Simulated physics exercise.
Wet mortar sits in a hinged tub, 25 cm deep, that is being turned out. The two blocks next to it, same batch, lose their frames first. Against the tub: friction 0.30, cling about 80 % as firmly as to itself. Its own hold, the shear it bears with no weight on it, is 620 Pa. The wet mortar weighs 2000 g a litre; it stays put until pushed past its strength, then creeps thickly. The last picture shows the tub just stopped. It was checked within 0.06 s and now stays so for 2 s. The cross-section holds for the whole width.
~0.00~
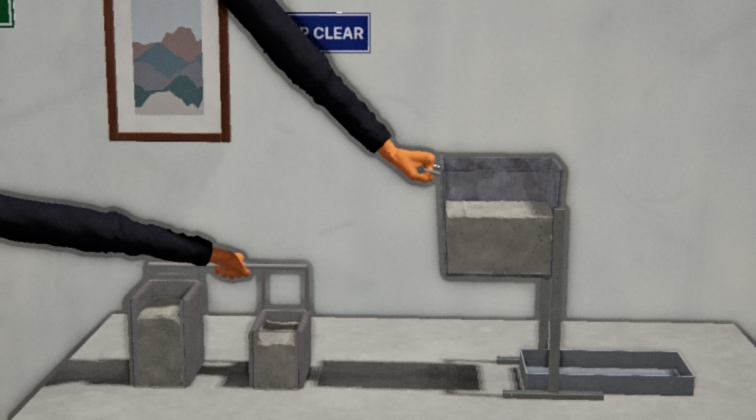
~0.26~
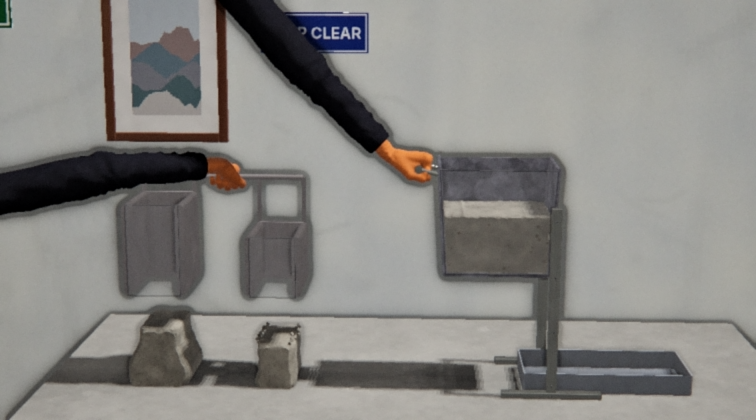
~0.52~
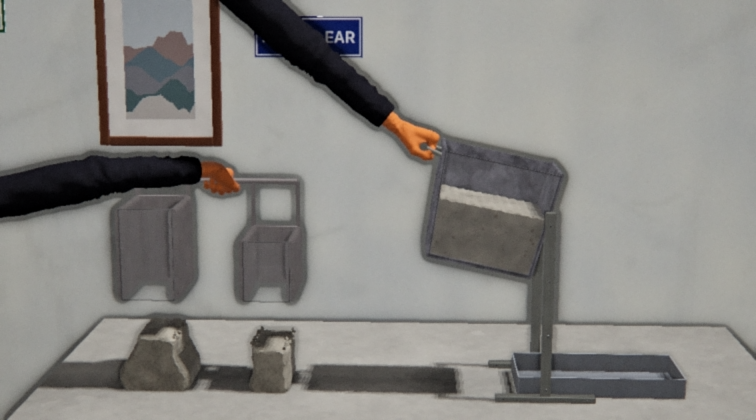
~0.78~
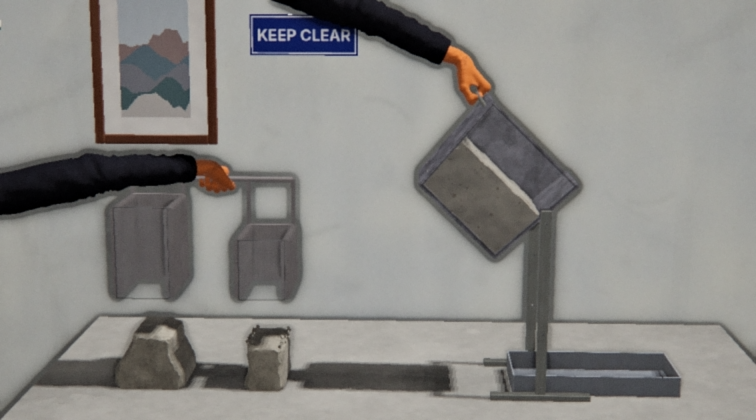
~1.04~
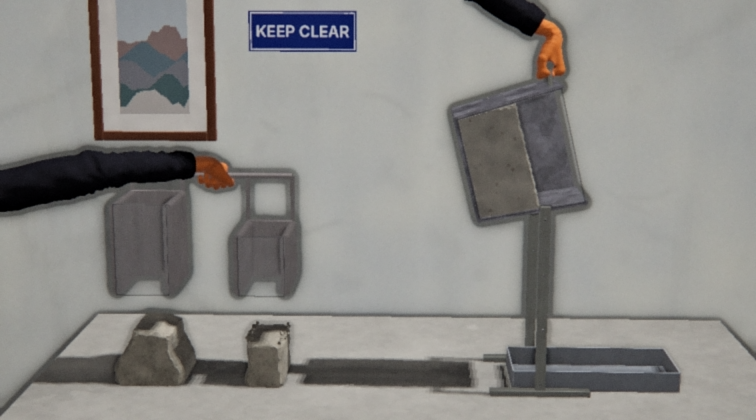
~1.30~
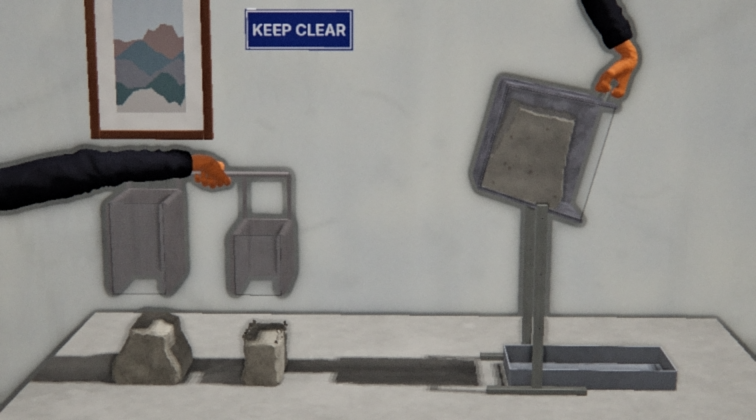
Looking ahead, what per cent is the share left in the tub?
Expect roughly 42 %.
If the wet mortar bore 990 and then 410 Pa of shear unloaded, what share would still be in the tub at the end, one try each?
In turn about 45 %, 30 %.
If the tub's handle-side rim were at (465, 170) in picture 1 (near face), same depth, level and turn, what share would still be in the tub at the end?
Then about 45 %.
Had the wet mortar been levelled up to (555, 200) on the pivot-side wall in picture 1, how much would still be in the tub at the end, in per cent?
It would be near 30 %.
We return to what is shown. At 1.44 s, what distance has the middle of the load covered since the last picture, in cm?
Roughly 8 cm.
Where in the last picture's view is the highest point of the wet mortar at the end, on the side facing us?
Near (488, 169).
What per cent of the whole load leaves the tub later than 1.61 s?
Some 5 per cent.
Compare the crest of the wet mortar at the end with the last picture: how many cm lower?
About 14 cm.
After 1.44 s, the tub is at 105 degrees and holds 90 %.
After 1.61 s, the tub is at 105 degrees and holds 47 %.
After 1.78 s, the tub is at 105 degrees and holds 42 %.
After 1.95 s, the tub is at 105 degrees and holds 42 %.
After 3.30 s, the tub is at 105 degrees and holds 42 %.
